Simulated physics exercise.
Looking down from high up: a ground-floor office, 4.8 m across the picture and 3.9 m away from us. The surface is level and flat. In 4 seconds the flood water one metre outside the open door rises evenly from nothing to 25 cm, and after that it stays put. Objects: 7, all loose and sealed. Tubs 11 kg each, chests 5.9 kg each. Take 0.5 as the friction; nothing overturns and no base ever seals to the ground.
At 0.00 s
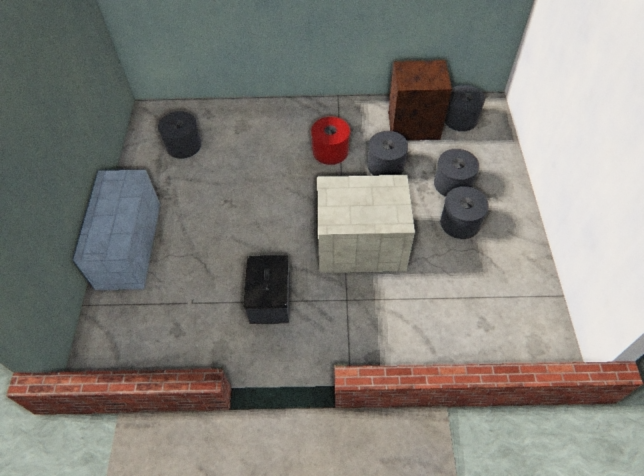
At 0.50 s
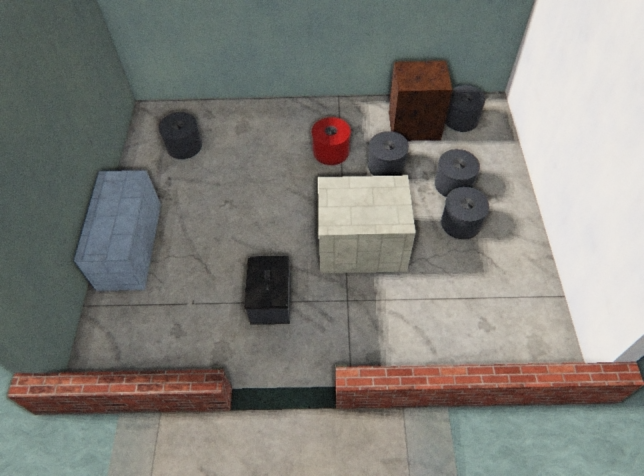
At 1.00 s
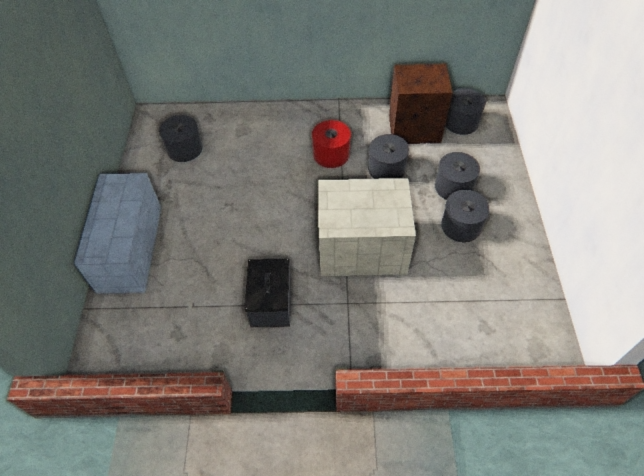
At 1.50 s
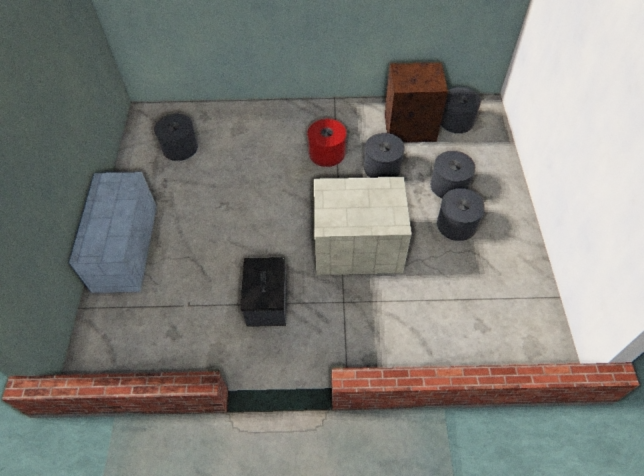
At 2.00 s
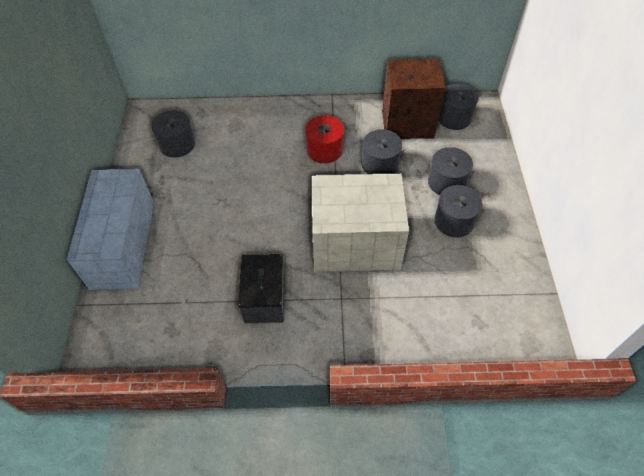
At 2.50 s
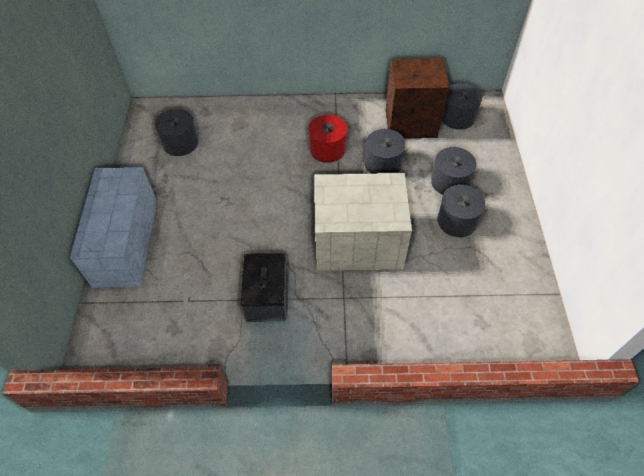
A walled room with tubs and chests stays still as water reaches its doorway.
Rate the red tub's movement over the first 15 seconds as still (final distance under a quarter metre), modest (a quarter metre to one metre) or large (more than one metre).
The rating is modest.
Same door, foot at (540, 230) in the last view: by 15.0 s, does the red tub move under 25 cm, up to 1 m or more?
So the red tub is well away by then.
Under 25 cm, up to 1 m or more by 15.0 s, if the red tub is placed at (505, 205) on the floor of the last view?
Answer: It covers a big distance.
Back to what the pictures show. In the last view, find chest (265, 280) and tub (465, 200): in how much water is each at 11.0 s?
Some 10 cm at the first, some 5 cm at the second.
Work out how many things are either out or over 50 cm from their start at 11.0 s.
Count: 2.
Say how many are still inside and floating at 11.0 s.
Just then, the number is 5.
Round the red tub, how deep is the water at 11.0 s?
I'd put it at about 7 cm.
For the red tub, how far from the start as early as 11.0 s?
Around 20 cm from the start by that time.
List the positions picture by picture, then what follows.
The red tub at (330, 130), on the bottom; water covers 0.0 m2; 0 of 7 have shifted, in the first frame.
The red tub at (331, 131) rests on the ground; 0.0 m2 under water; 0 of 7 have shifted, in the second frame.
The red tub at (331, 134) rests on the ground; water covers 0.0 m2; 0 of 7 have shifted, in the third frame.
The red tub at (327, 133), on the bottom; water covers 0.0 m2; 0 of 7 have shifted, in the fourth frame.
The red tub at (324, 129) rests on the ground; 0.1 m2 under water; 0 of 7 have shifted, in the fifth frame.
The red tub at (328, 128), on the bottom; 0.6 m2 under water; 0 of 7 have shifted, in the sixth frame.
After 3.5 s the red tub is near (328, 128), 0.0 m from its start, aground; 0 afloat.
After 6.8 s the red tub is near (328, 128), 0.0 m from its start, aground; 2 afloat.
After 11.0 s the red tub is near (339, 135), 0.2 m from its start, afloat; 5 afloat.
After 15.0 s the red tub is near (333, 97), 0.5 m from its start, afloat; 7 afloat.
